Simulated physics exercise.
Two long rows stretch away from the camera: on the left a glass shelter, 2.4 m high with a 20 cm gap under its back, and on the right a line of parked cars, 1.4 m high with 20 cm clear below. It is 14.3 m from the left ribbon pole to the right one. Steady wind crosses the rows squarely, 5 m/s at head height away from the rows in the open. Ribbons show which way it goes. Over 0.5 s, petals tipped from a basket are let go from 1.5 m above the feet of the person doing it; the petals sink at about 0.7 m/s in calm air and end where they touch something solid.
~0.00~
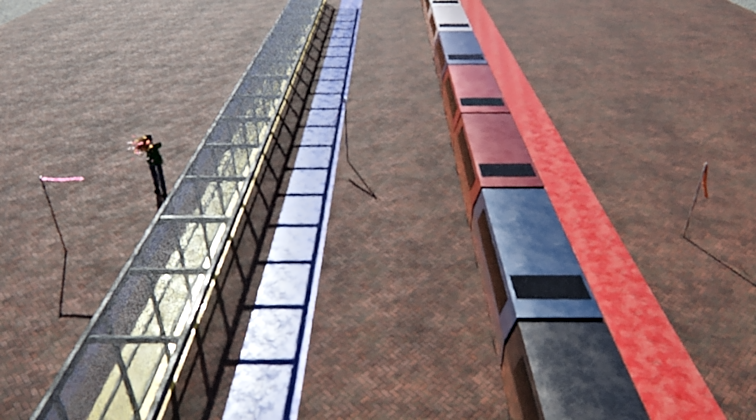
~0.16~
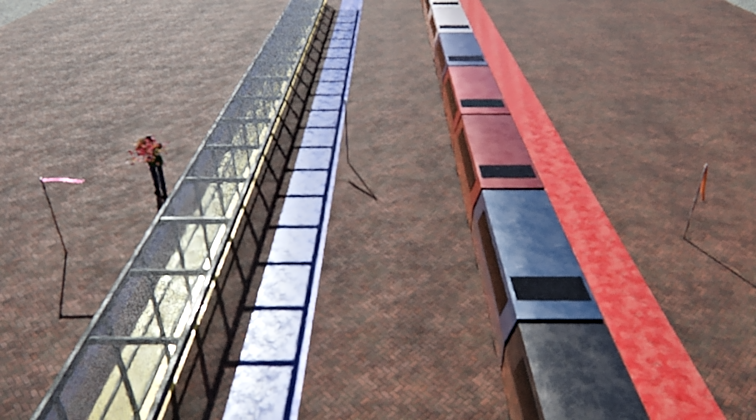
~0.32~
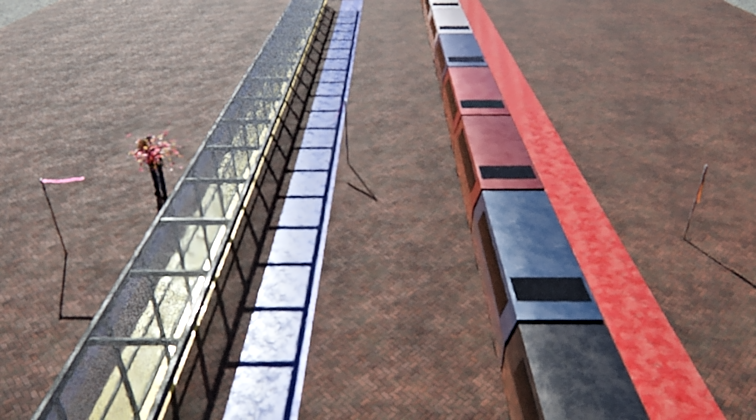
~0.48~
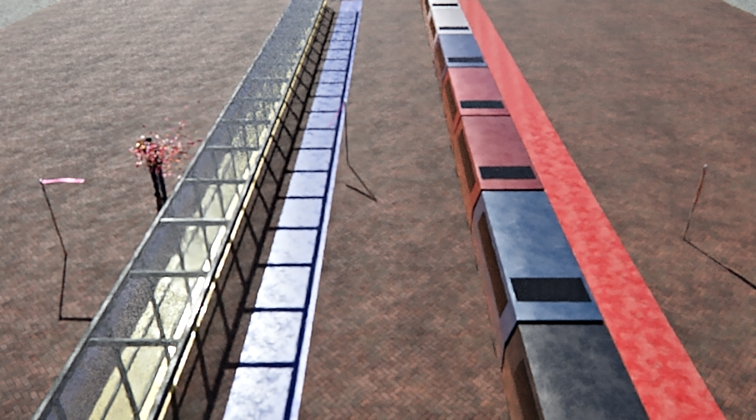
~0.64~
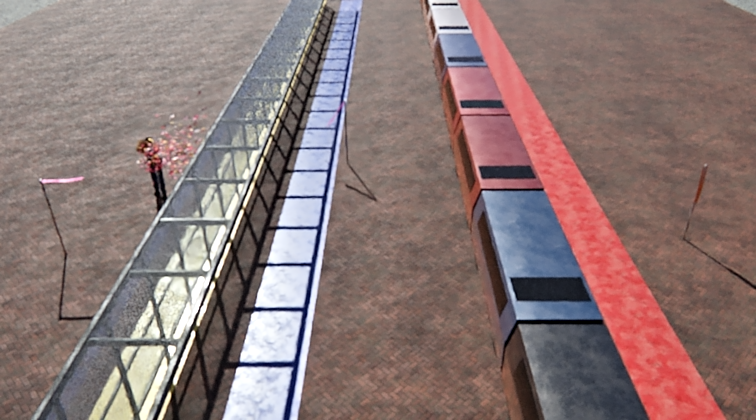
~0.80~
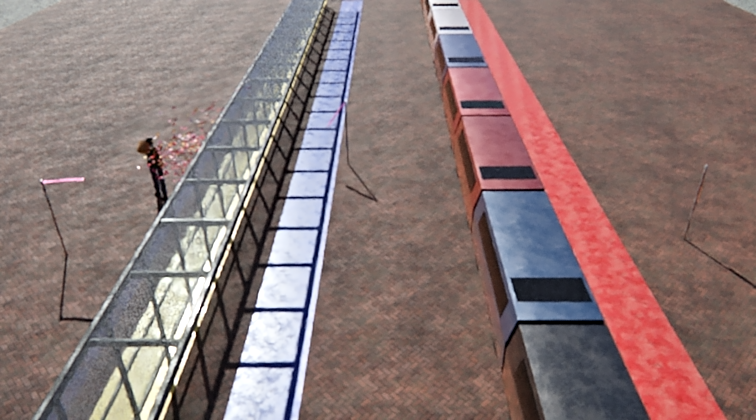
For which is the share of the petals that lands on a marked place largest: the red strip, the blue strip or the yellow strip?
The biggest share falls on the yellow one.
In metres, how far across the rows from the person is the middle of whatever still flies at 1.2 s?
I'd put it at close to 1.5 metres.
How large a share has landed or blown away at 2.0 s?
Close to 50 percent of it.
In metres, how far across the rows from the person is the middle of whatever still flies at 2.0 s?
4.0 m.
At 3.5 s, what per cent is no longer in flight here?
I'd say around 70 in a hundred.
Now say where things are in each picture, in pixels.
The left ribbon ends at (83, 179), leaning 90 degrees to the right, the petals in the air span x = 130 to 150 around y = 150 and it comes from (143, 149), in the first frame.
The right ribbon ends at (703, 200), leaning 10 degrees to the right, the petals in the air span x = 135 to 165 around y = 150, the red one passes (592, 236), the blue one passes (301, 236) and the yellow one passes (209, 236), in the second frame.
The petals in the air span x = 135 to 175 around y = 155 and the top of the glass shelter crosses (246, 118), in the third frame.
The left ribbon ends at (83, 181), leaning 90 degrees to the right, the petals in the air span x = 140 to 190 around y = 155, the red one passes (565, 186), the blue one passes (312, 187) and the yellow one passes (232, 187), in the fourth frame.
The right ribbon ends at (695, 203), hanging almost straight and the petals in the air span x = 145 to 205 around y = 155, in the fifth frame.
The petals in the air span x = 155 to 215 around y = 155 and the top of the line of parked cars crosses (501, 156), in the sixth frame.
After 1.2 s, 13 % is no longer flying here, and 0 % lies on the red strip, 0 % on the blue strip and 1 % on the yellow strip; the middle of what still flies is 1.5 m above the low ground, near (208, 150).
After 2.0 s, 51 % is no longer flying here, and 0 % lies on the red strip, 0 % on the blue strip and 19 % on the yellow strip; the middle of what still flies is 3.1 m above the low ground, near (301, 92).
After 3.5 s, 68 % is no longer flying here, and 0 % lies on the red strip, 0 % on the blue strip and 28 % on the yellow strip; the middle of what still flies is 2.9 m above the low ground, near (595, 98).
After 8.0 s, 88 % is no longer flying here, and 1 % lies on the red strip, 2 % on the blue strip and 29 % on the yellow strip.
After 45.0 s, 100 % is no longer flying here, and 1 % lies on the red strip, 2 % on the blue strip and 29 % on the yellow strip.
